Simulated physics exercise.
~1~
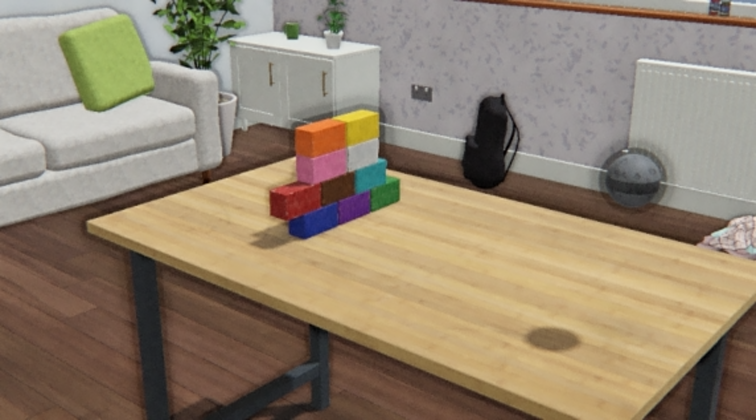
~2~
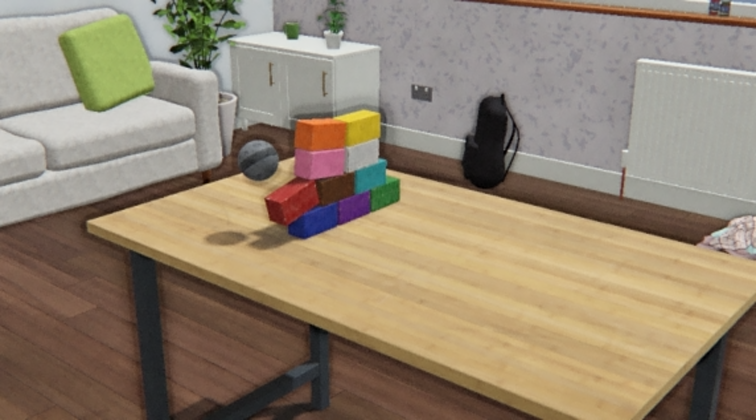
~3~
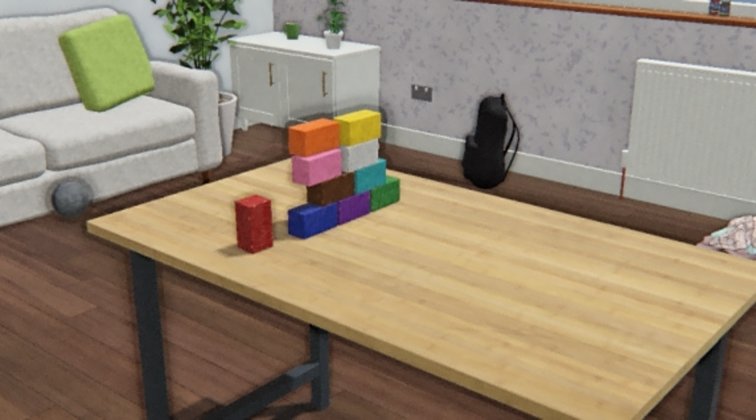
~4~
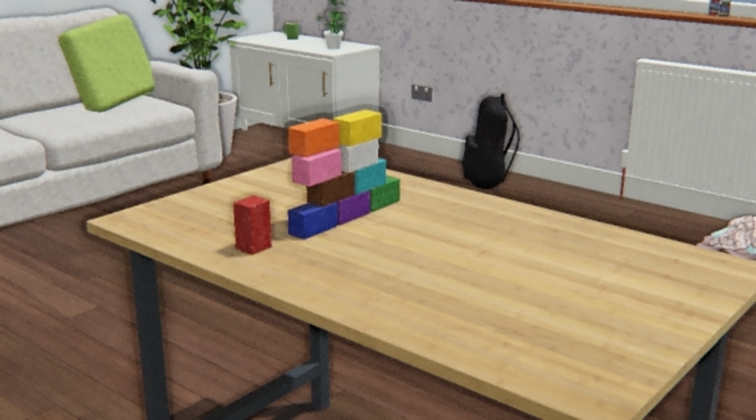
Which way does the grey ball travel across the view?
The grey ball travels to the left, going from near the radiator past the stack and towards the sofa.
